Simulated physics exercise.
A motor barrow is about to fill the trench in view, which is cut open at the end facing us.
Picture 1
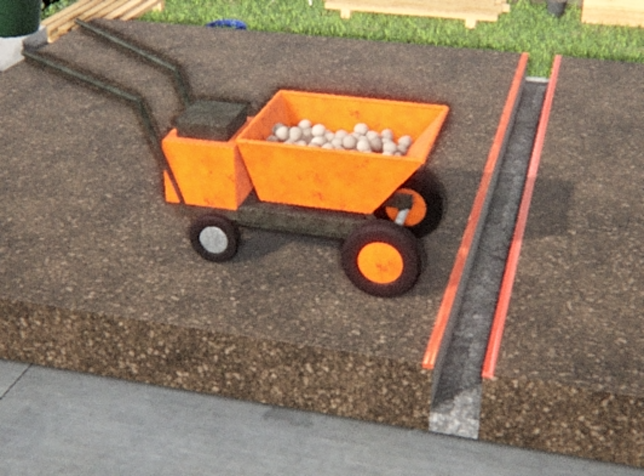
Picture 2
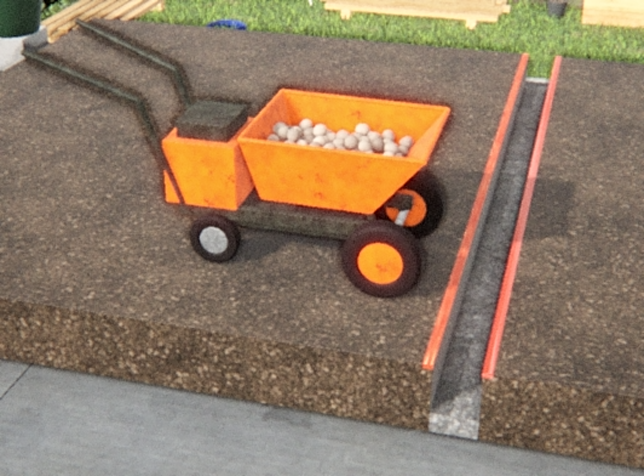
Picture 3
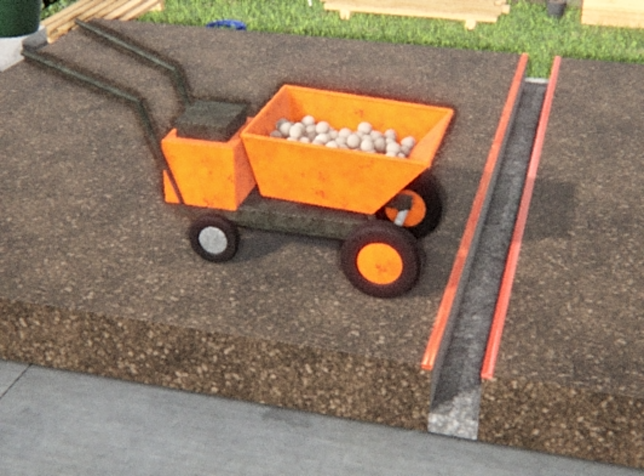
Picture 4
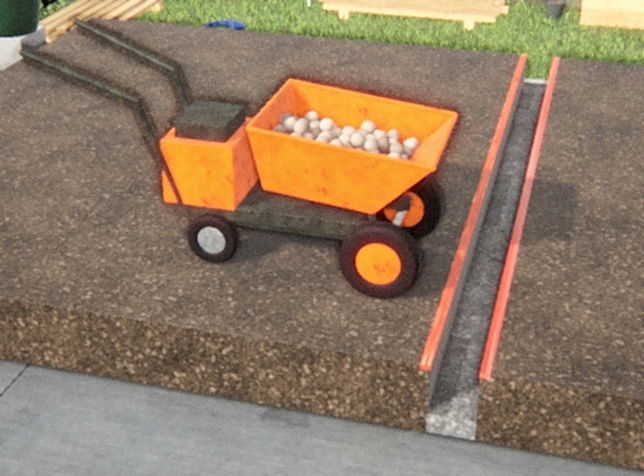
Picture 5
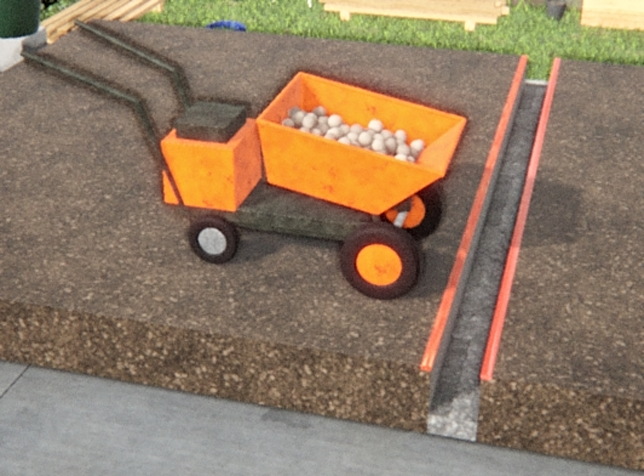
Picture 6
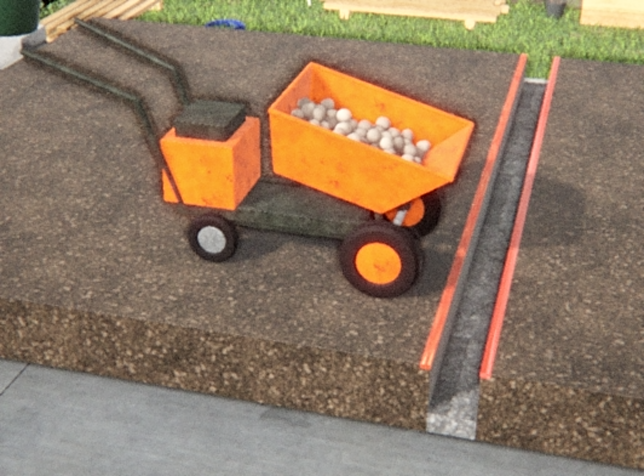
An orange motor barrow with black handles stands on a slab of dark brown ground, seen from above and to one side, with grass and timber behind and grey paving in front. Pale, rounded pebbles fill its skip, and a narrow trench edged in red lies to its right, open at the near end. The skip, level at first, slowly tilts toward the trench, its rear rising clear of the chassis and the pebbles riding along, while the wheels and camera stay still.
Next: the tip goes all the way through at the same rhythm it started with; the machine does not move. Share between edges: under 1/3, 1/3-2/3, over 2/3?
Watching that, the trench's share sits in the lowest third, below one-third of the load.
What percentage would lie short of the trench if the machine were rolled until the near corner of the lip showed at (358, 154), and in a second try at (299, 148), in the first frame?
Trial 1 around 10 %, trial 2 around 50 %.
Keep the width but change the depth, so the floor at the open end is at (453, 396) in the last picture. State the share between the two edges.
It works out to some 0 percent.
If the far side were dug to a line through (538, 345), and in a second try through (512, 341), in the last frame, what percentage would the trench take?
70 and 20 percent.
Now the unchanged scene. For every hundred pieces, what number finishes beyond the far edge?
I'd estimate about 80 per cent of the load.
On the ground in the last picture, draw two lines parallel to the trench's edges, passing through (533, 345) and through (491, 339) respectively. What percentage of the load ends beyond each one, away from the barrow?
In order, some 50 % then some 80 %.
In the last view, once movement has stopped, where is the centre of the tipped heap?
The centre ends up roughly at (556, 280).
Soon, skip tipped steeply; all in the skip.
A while on, skip tipped right over; most in the skip; about a quarter beyond it; a stray few falling.
Towards the end, skip tipped right over; about a quarter in the skip; most beyond it.
Finally, skip tipped right over; about a quarter in the skip; none in or heaped over the trench; most beyond it.
